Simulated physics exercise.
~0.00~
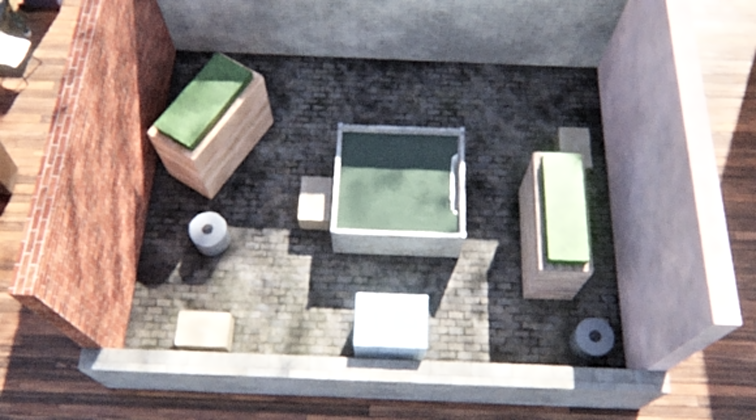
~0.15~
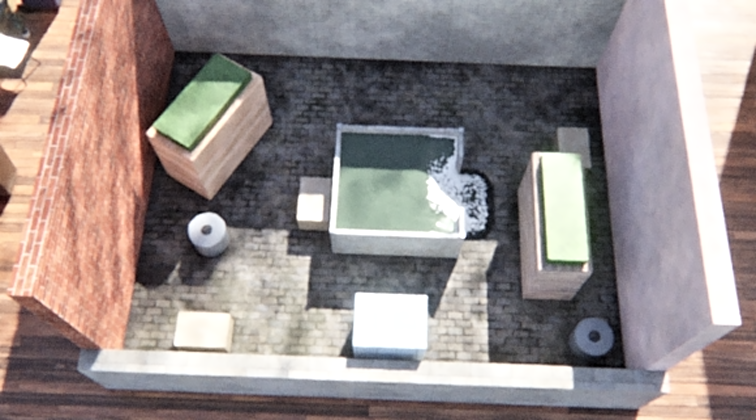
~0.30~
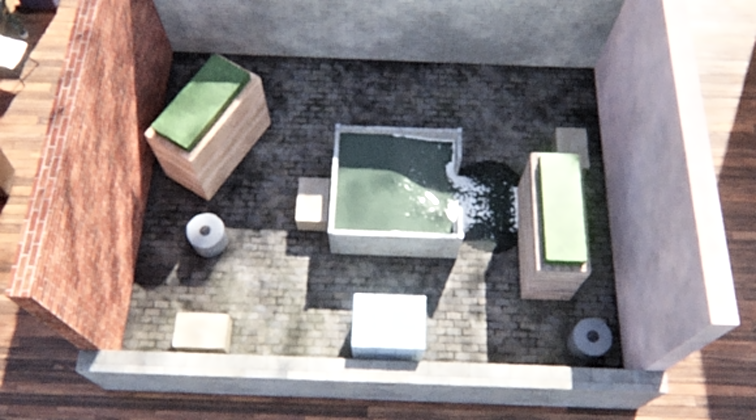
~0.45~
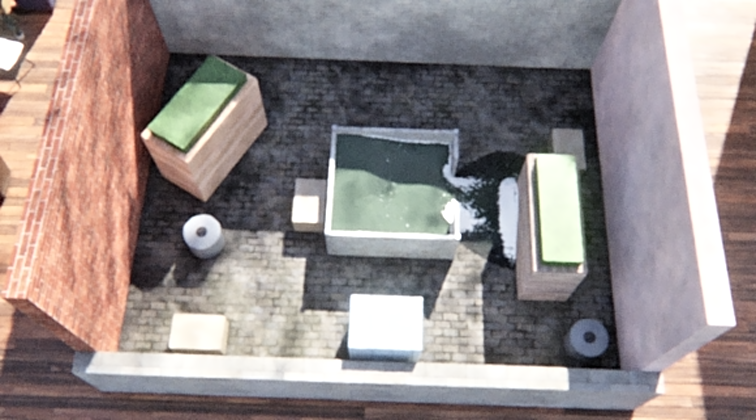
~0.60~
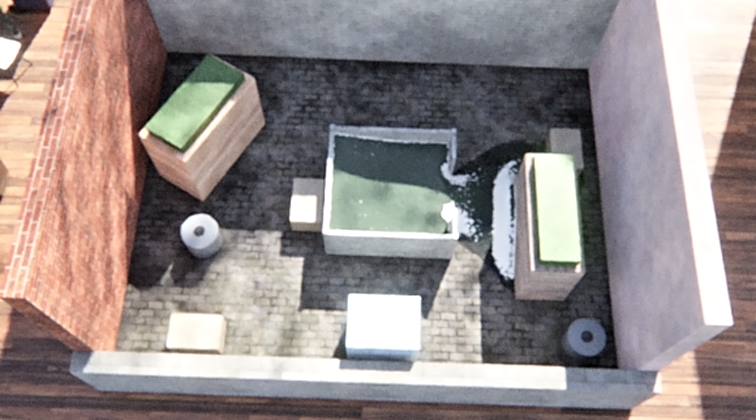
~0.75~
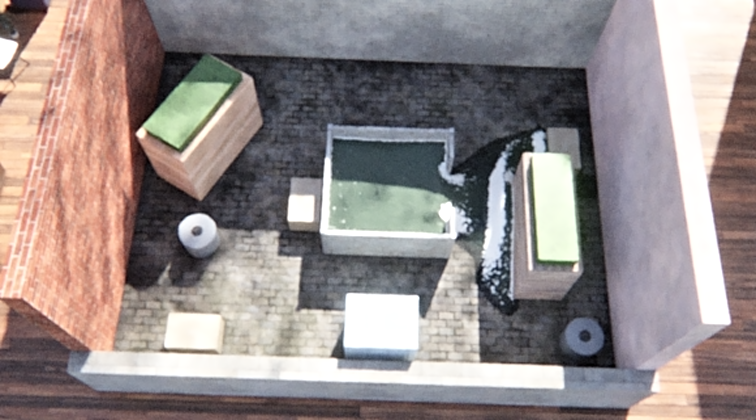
Water pours from the tank's right side and spreads over the paving around a crate.
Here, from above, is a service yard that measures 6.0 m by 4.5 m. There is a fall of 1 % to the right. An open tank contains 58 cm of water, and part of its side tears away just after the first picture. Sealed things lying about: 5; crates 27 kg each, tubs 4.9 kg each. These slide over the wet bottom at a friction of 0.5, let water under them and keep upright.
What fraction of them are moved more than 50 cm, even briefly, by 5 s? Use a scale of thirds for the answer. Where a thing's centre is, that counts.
On that scale: One to two thirds.
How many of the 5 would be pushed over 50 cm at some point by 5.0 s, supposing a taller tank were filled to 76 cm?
With that change, 2 of them.
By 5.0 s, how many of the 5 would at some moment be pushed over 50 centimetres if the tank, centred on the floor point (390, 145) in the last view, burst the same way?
Then the count would be 2.
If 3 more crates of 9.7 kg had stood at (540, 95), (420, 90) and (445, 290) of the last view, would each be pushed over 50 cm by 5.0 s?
Going through them, I'd say exceeds it, exceeds it and finally exceeds it.
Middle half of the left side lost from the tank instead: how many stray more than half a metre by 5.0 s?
Count: 3.
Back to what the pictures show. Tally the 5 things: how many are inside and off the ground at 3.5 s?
Just then, the number is 1.
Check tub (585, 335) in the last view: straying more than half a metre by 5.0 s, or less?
Result: Above the line.
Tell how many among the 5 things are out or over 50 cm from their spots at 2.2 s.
By my tally, 0.
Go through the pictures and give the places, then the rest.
The first frame shows a crate at (575, 147), on the bottom; a tub at (595, 336) rests on the ground; water covers 2.0 m2; 0 of 5 have shifted.
The second frame shows a crate at (574, 147), on the bottom; a tub at (594, 336) rests on the ground; water covers 2.4 m2; 0 of 5 have shifted.
The third frame shows a crate at (572, 148) rests on the ground; a tub at (592, 337), on the bottom; water covers 3.0 m2; 0 of 5 have shifted.
The fourth frame shows a crate at (569, 149), on the bottom; a tub at (589, 337), on the bottom; 3.3 m2 under water; 0 of 5 have shifted.
The fifth frame shows a crate at (566, 148), on the bottom; a tub at (587, 337), on the bottom; water covers 3.6 m2; 0 of 5 have shifted.
The sixth frame shows a crate at (564, 148) rests on the ground; a tub at (584, 336) rests on the ground; 4.1 m2 under water; 0 of 5 have shifted.
After 1.1 s 0 of 5 are over 50 cm from their spots; 0 afloat.
After 2.2 s 0 of 5 are over 50 cm from their spots; 0 afloat.
After 3.5 s 1 of 5 are over 50 cm from their spots; 1 afloat.
After 5.0 s 2 of 5 are over 50 cm from their spots, and 2 have been at some point; 2 afloat.
